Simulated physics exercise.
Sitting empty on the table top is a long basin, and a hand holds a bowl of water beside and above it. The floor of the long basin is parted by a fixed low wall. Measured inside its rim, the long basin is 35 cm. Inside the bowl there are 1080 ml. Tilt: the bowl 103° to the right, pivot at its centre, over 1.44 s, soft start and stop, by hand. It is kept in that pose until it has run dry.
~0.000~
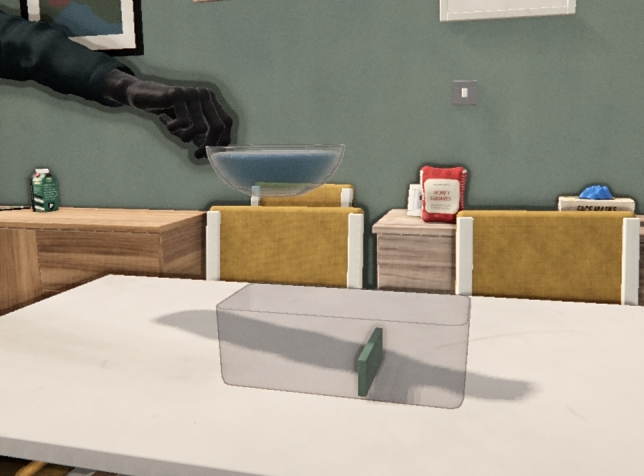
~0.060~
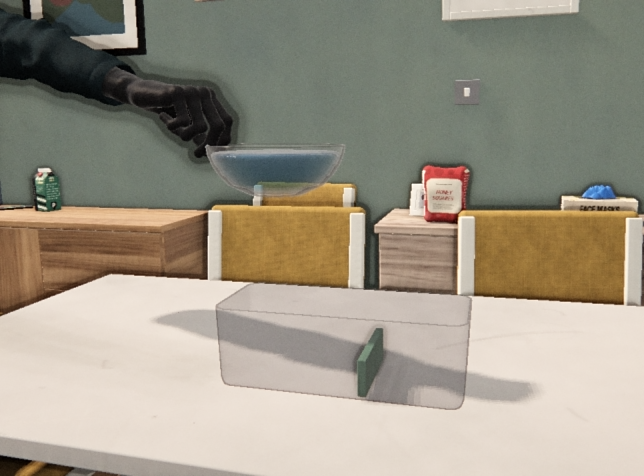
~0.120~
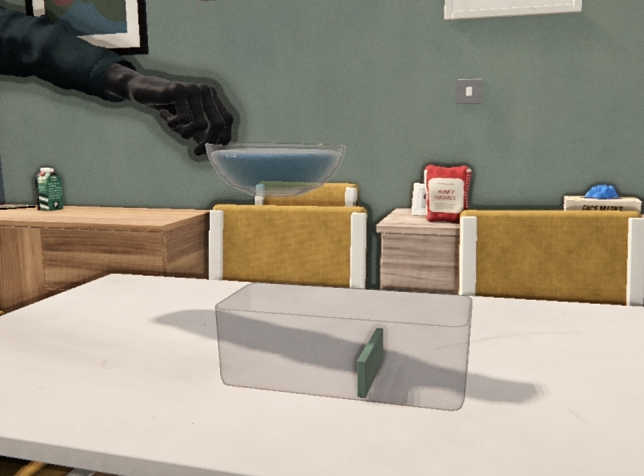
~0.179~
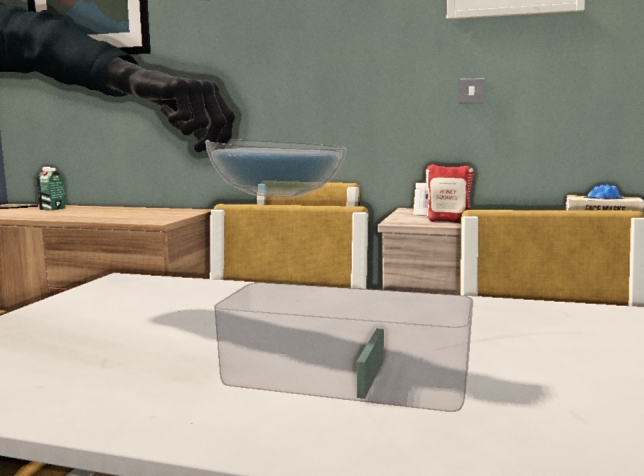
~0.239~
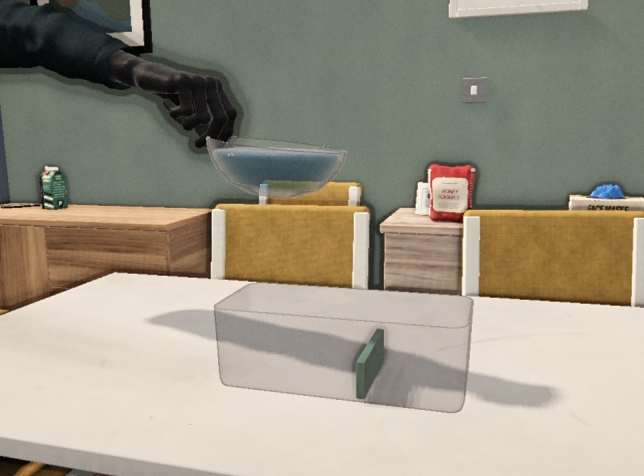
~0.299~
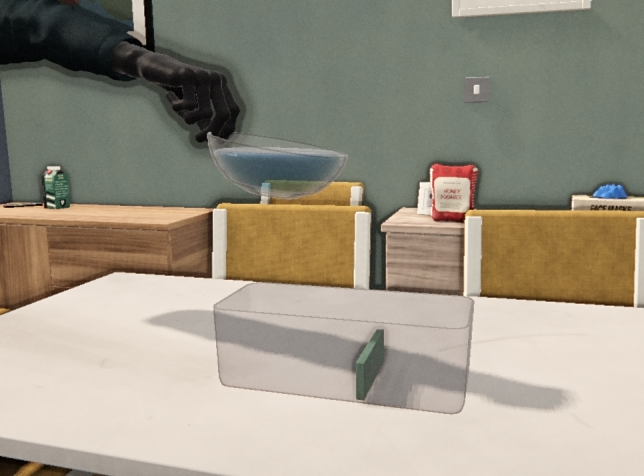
The footage shows a dark-gloved hand beside a clear bowl of blue liquid above an empty transparent basin with a small green wall inside, on a white table; the bowl, level at first, gradually tilts slightly to the right.
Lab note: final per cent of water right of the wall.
Approx. 72 %.
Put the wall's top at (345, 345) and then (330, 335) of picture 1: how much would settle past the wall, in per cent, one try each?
In order, 80 and 90 per cent.
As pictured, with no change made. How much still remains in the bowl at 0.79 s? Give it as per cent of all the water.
32 %.
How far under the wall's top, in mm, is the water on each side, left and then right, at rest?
On the left it's about 44 mm; on the right, about 8 mm.
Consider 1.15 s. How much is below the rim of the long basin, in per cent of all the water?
About 92 per cent.
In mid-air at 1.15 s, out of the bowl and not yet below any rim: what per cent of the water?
About 4 % of the total.
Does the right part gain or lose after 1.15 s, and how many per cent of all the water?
There is a drop of about 1.
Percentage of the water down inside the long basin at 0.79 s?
About 26 per cent.
Then, 0.79 s in, the tilt is 59° and 31 per cent is still to pour, 2 is left of the wall and 24 right of it.
Then, 1.15 s in, the tilt is 93° and 0 per cent is still to pour, 18 is left of the wall and 73 right of it.
Then, 1.53 s in, the tilt is 103° and 0 per cent is still to pour, 22 is left of the wall and 72 right of it.
Then, 1.94 s in, the tilt is 103° and 0 per cent is still to pour, 23 is left of the wall and 72 right of it.
Finally, 23 per cent lies left of the wall, 72 right of it and 5 outside.
